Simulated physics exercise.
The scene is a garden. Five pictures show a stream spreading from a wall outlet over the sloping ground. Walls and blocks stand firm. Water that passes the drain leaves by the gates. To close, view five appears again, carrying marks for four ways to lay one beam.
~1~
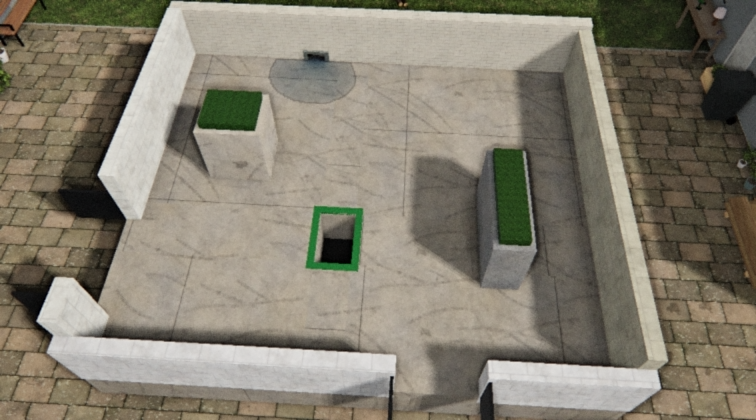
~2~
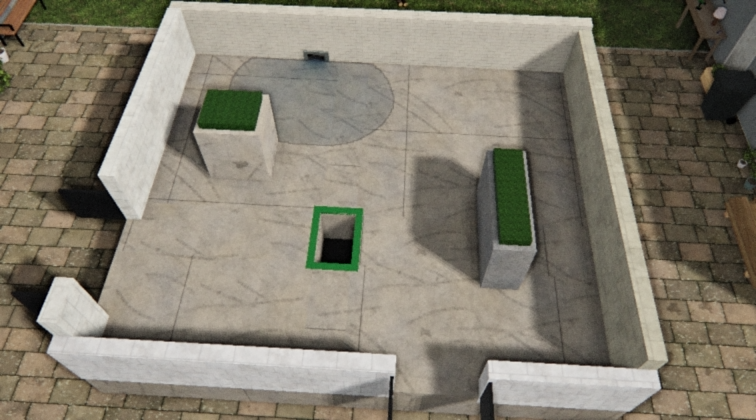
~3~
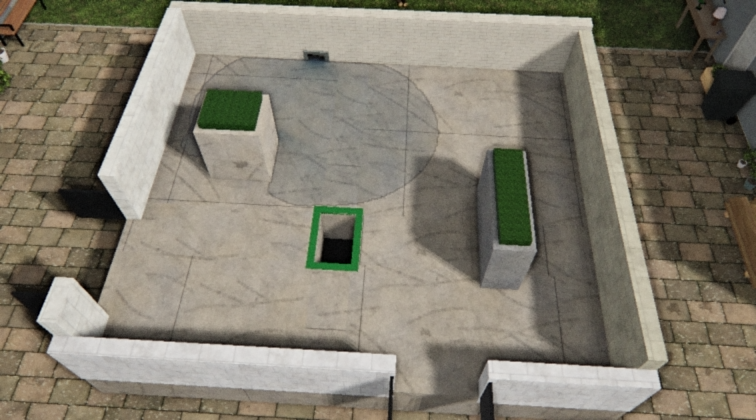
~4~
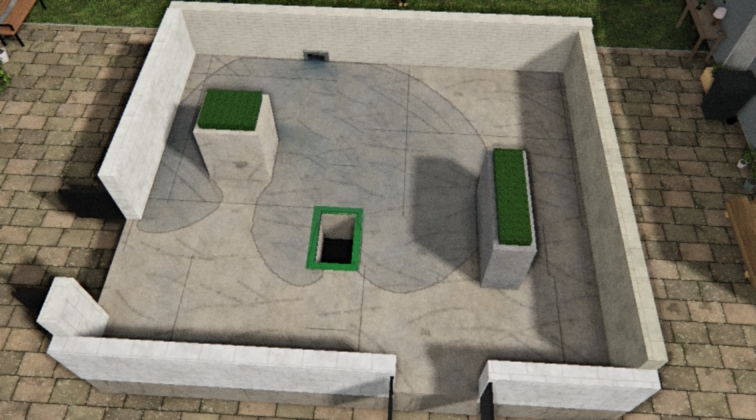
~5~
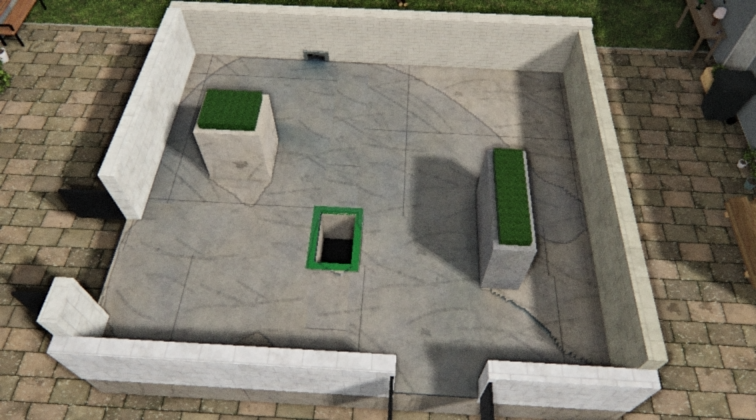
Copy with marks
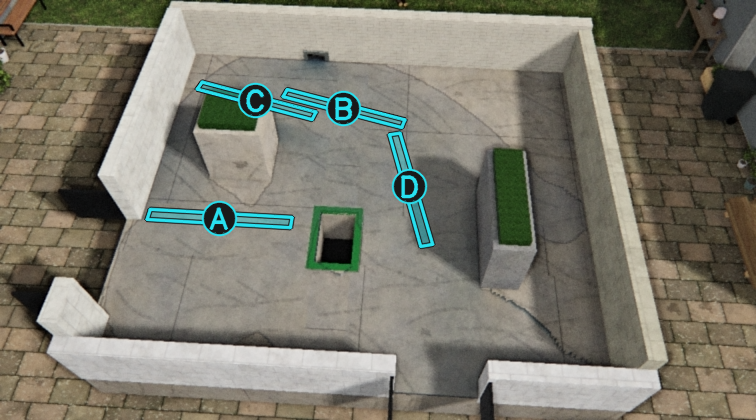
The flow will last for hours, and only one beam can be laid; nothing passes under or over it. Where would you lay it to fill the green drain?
Go for A.
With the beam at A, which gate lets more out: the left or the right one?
The right gate.
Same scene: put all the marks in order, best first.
A, D, C, B.
On the marked copy, A from (148, 214) to (291, 222); B from (285, 93) to (403, 123); C from (199, 85) to (314, 115); D from (394, 133) to (426, 245).
With A, about 44 % of the stream runs into the green drain, about 54 % out by the gates.
With B, about 5 % of the stream runs into the green drain, about 91 % out by the gates.
With C, about 9 % of the stream runs into the green drain, about 87 % out by the gates.
With D, about 25 % of the stream runs into the green drain, about 72 % out by the gates.
